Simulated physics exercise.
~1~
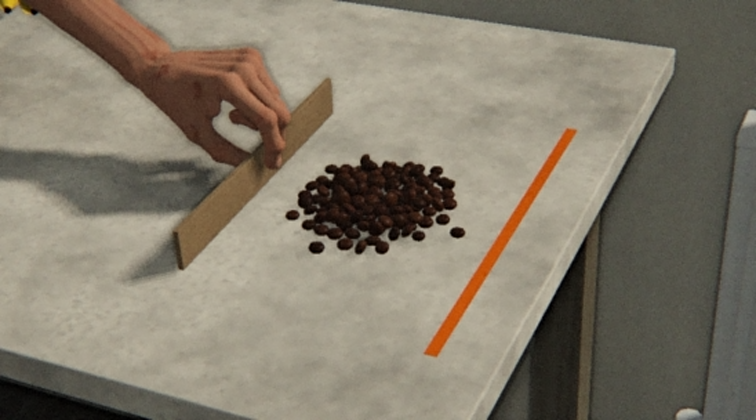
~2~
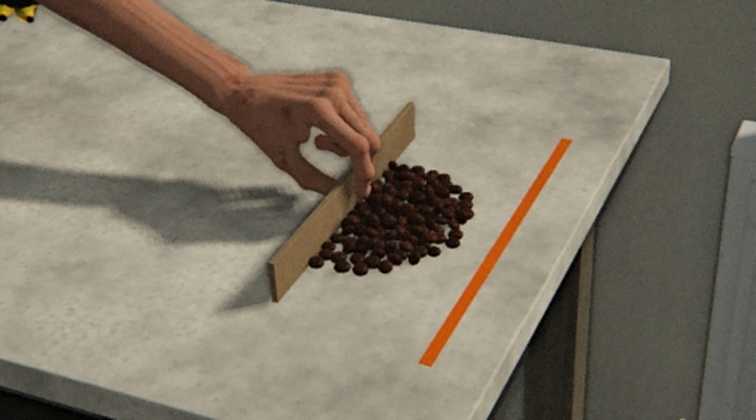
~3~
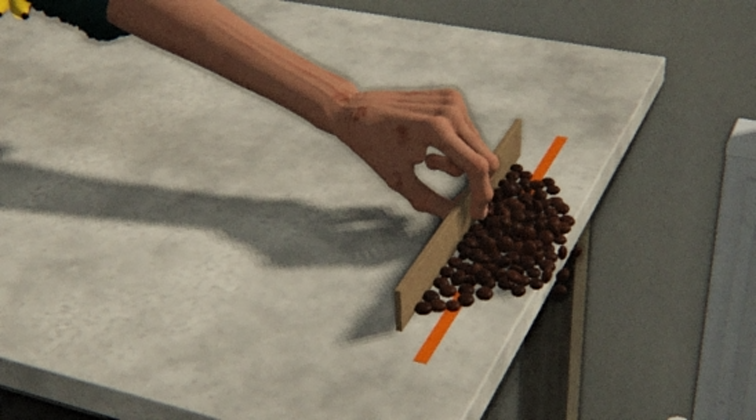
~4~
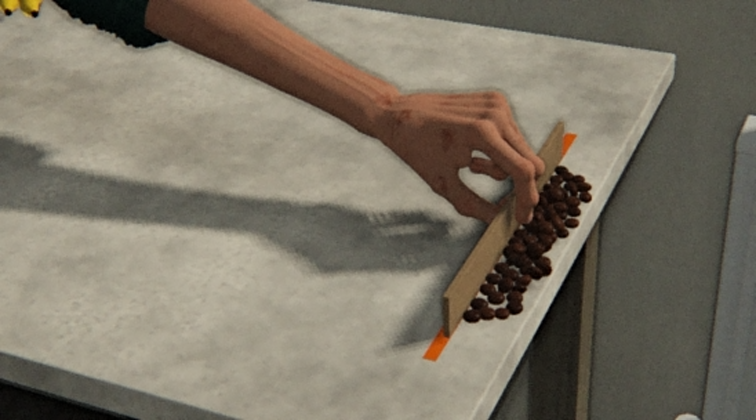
On a mottled grey tabletop, a hand holds a strip of brown card upright beside a loose patch of small dark brown beans, with a line of orange tape further right, near the table's edge. The hand pushes the card rightward until it meets the beans and gathers them along its face. It keeps sweeping, and the heap slides across the tape towards the edge, where some beans start to go over. The card comes to a stop at the orange tape, with about half the heap over the edge and the rest lying in a narrow band against the card.
